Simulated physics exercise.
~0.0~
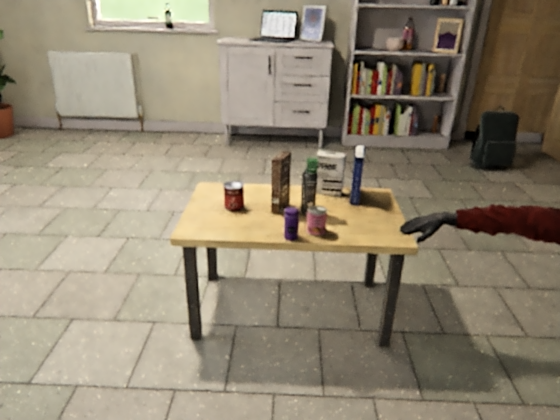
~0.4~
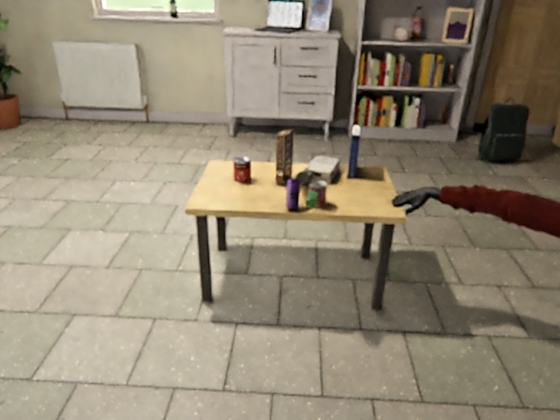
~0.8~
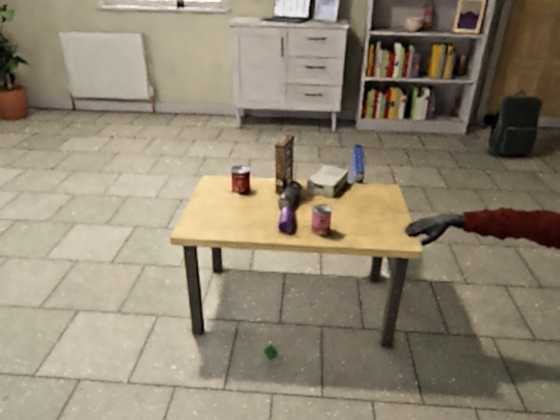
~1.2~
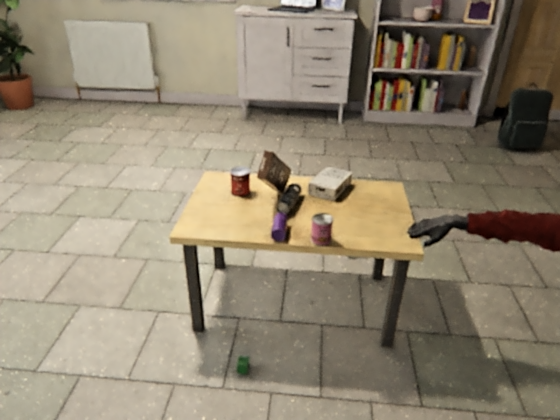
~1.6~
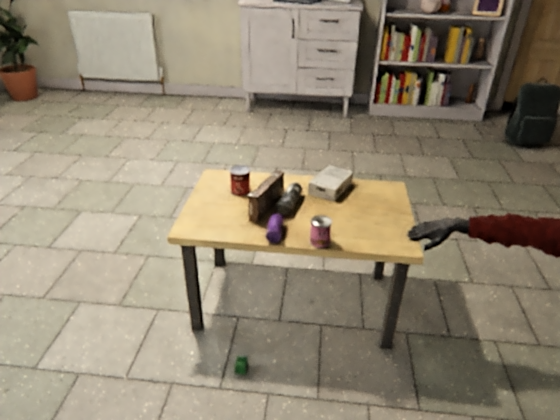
On a wooden table, items topple as a green carton and blue book fall off.
